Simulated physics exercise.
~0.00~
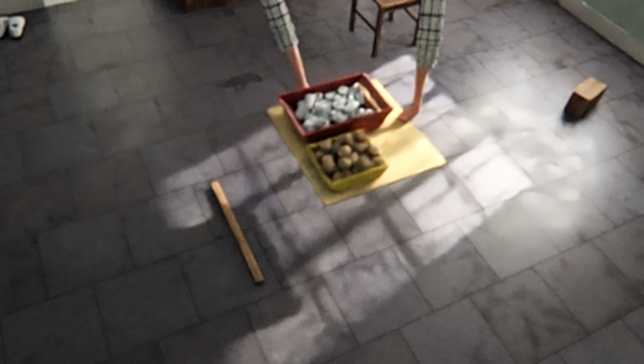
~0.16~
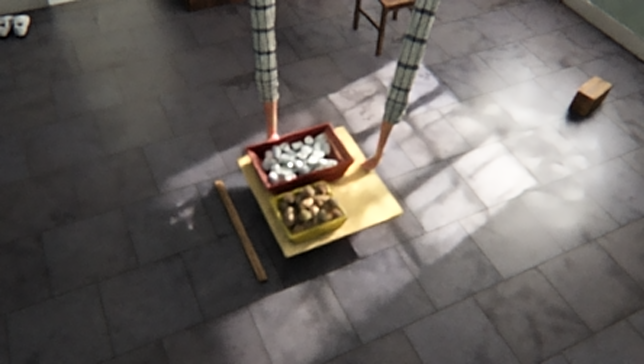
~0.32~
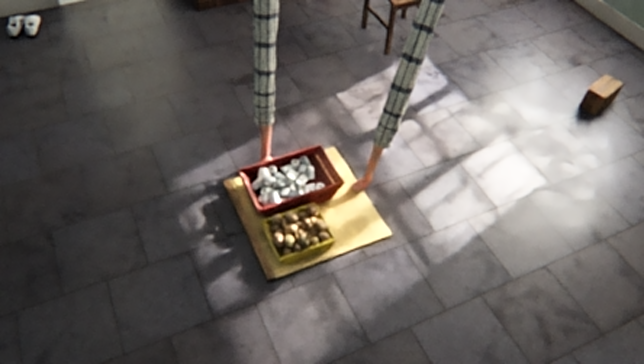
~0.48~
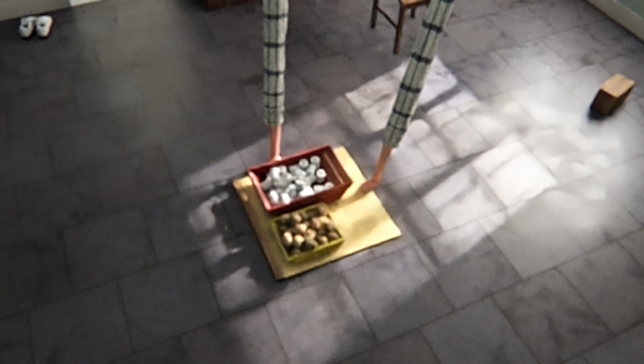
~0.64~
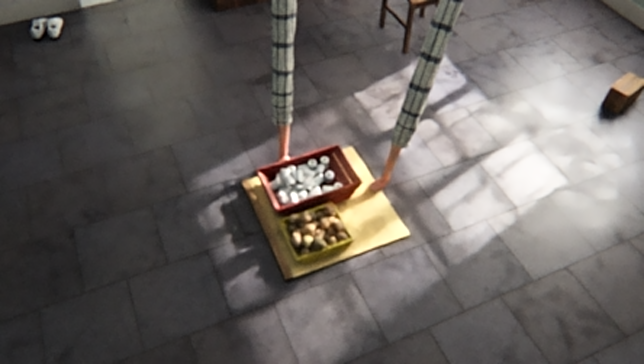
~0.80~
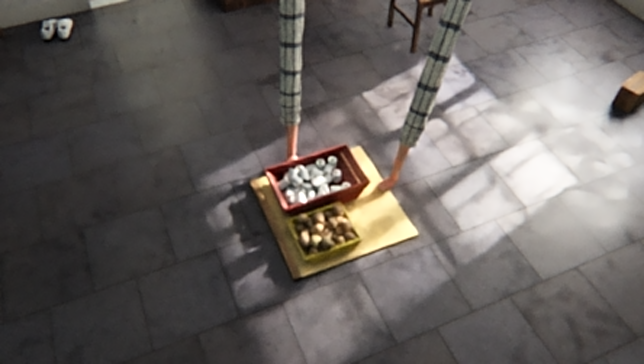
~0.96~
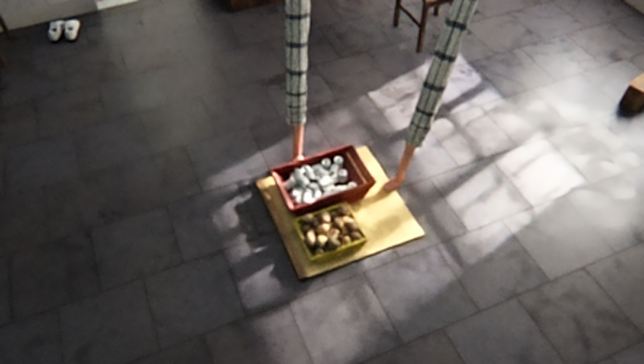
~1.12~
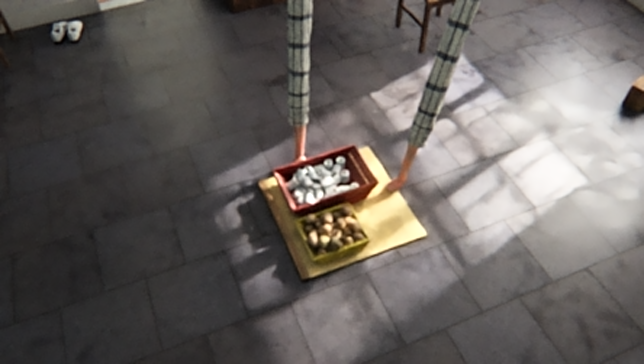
Two arms in checked sleeves reach down from the top of the view, holding a pale yellow board above a dark tiled floor crossed by patches of sunlight, seen from high above. On the board sit a red tray of white paper rolls and, nearer, a smaller yellow tray of brown, rounded pieces, with a wooden strip lying to the left. The arms drive the board down and to the left until it stops on the floor, covering the strip. The pieces jostle but stay in their trays, and the hands remain at the board as the view drifts slightly left.
